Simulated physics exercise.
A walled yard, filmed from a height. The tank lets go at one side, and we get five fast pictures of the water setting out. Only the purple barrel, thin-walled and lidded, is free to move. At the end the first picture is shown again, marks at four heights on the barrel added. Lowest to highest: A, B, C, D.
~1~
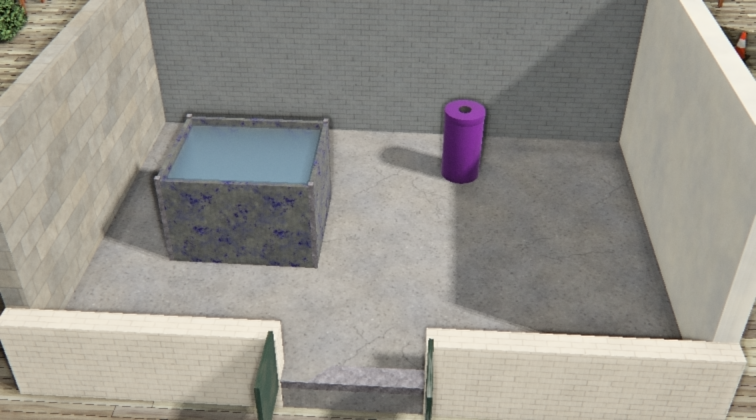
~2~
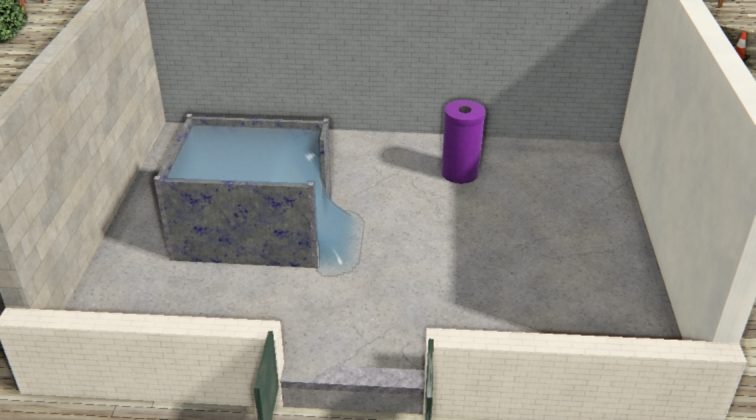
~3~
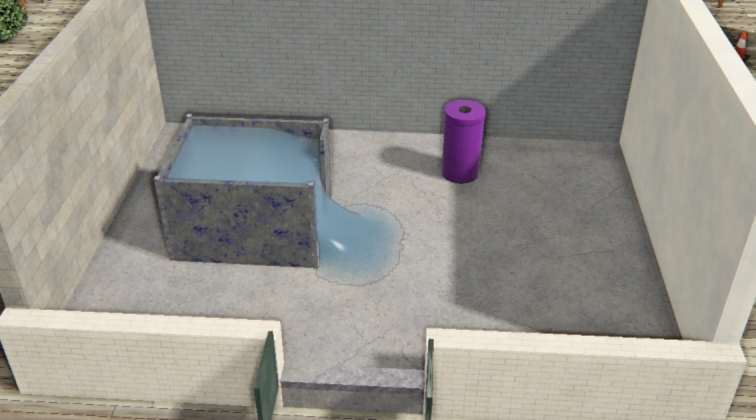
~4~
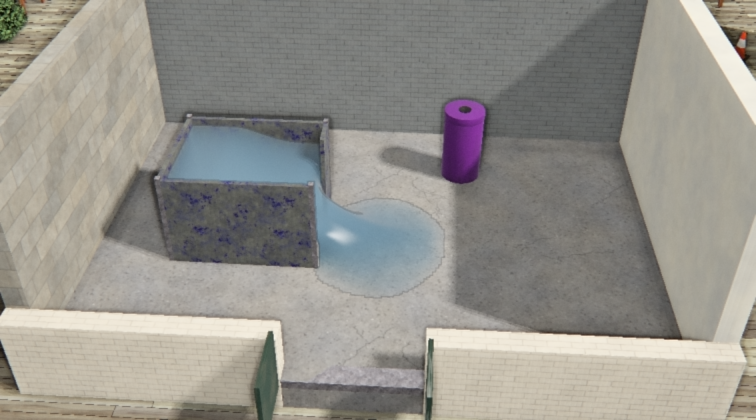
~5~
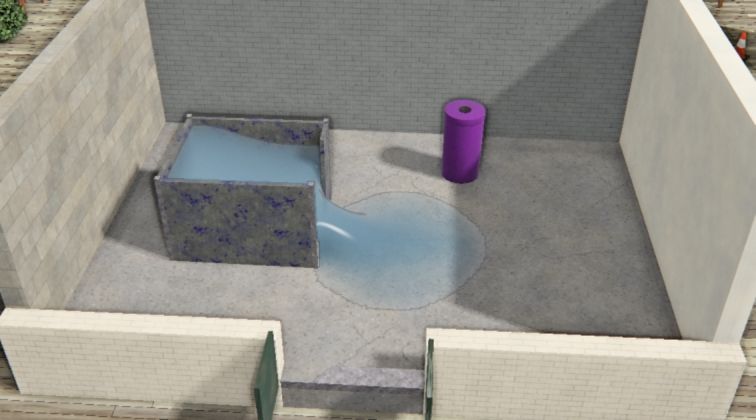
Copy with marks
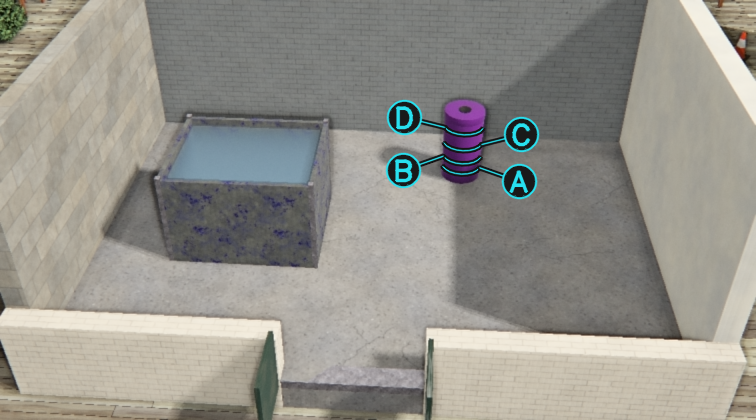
Water pours from the right side of a mottled grey-and-blue tank at the left of a walled yard, seen from a fixed, raised viewpoint. A purple barrel stands right of centre near the grey brick back wall, between pale side walls, with an open green gate at the front. The water spreads rightward across the grey ground in a widening, rounded pool while the barrel stays still.
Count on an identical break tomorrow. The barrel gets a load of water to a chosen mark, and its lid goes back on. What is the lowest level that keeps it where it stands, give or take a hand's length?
That is level A.
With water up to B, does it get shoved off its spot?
No.
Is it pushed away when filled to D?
No, not at all.
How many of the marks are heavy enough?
All of the four.
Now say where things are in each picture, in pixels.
Lid of the purple barrel at (464, 110); tank full, its middle at (247, 155); open gate at (353, 328).
Water covers 2 % of the ground and is seen nearest the barrel at (357, 222).
Water covers 4 % of the ground and is seen nearest the barrel at (390, 217).
Water covers 7 % of the ground and is seen nearest the barrel at (422, 213).
Lid of the purple barrel at (464, 110); water covers 11 % of the ground and is seen nearest the barrel at (443, 204).
On the marked copy, A at (461, 174); B at (462, 163); C at (463, 150); D at (464, 134); from the bottom up A, B, C, D.
If A is chosen, it does not move.
If B is chosen, it does not move.
If C is chosen, it does not move.
If D is chosen, it does not move.
